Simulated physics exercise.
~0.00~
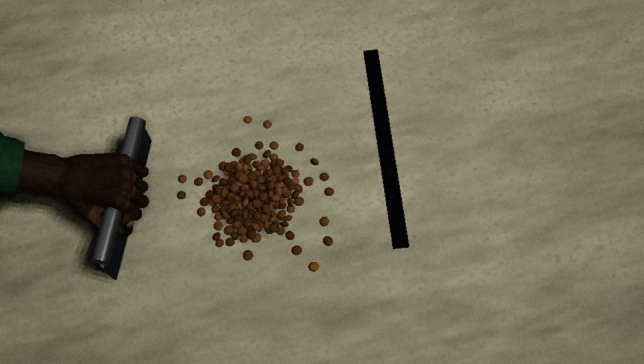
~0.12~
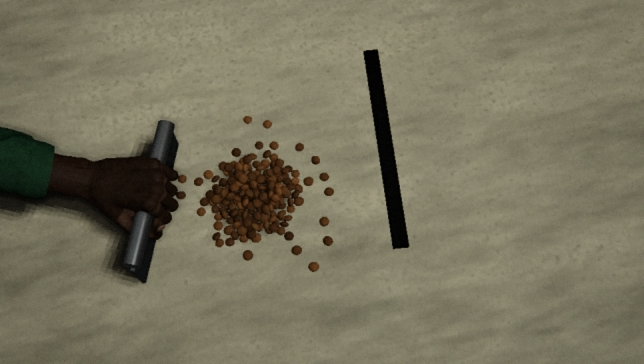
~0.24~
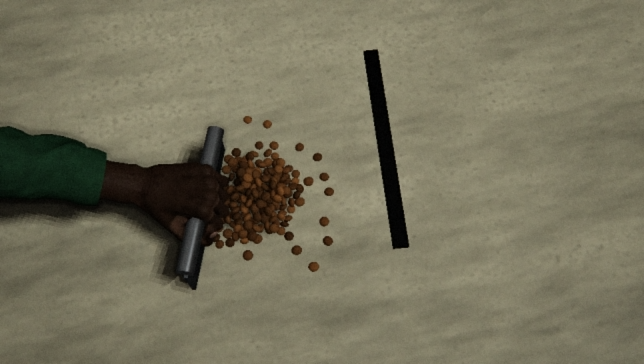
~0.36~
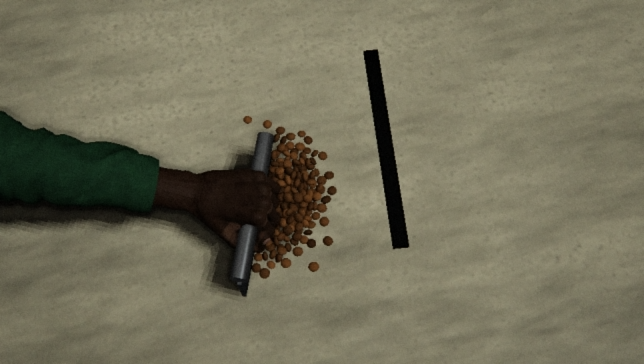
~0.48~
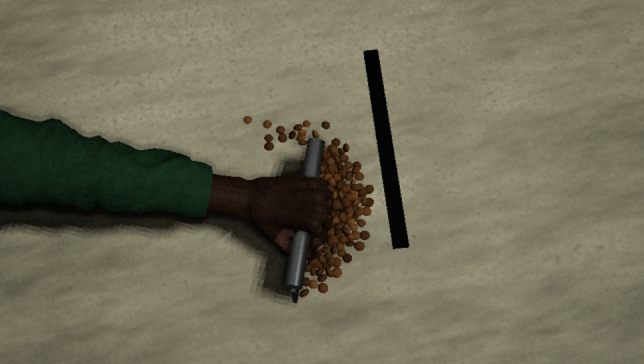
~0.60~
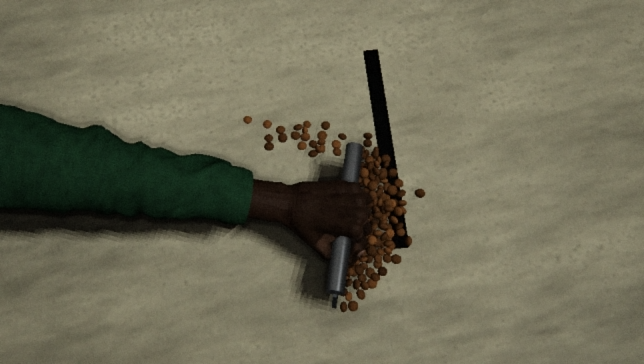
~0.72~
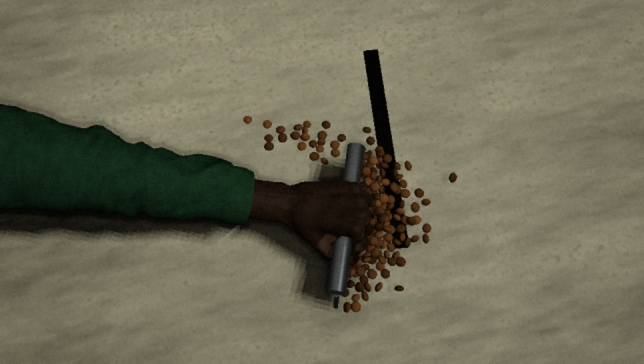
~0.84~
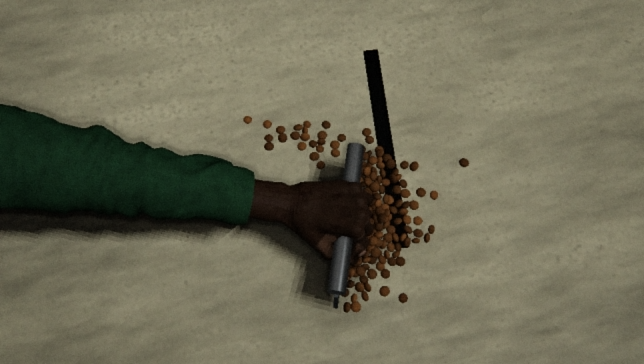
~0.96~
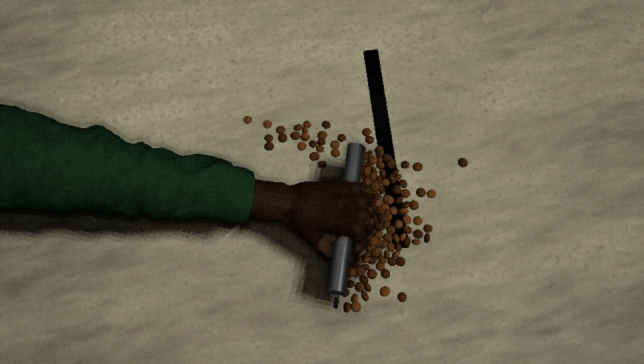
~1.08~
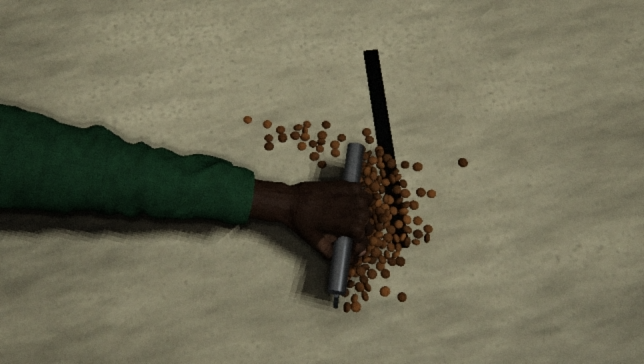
On a pale mottled surface, a hand pushes brown pellets rightward against a black strip and stops.
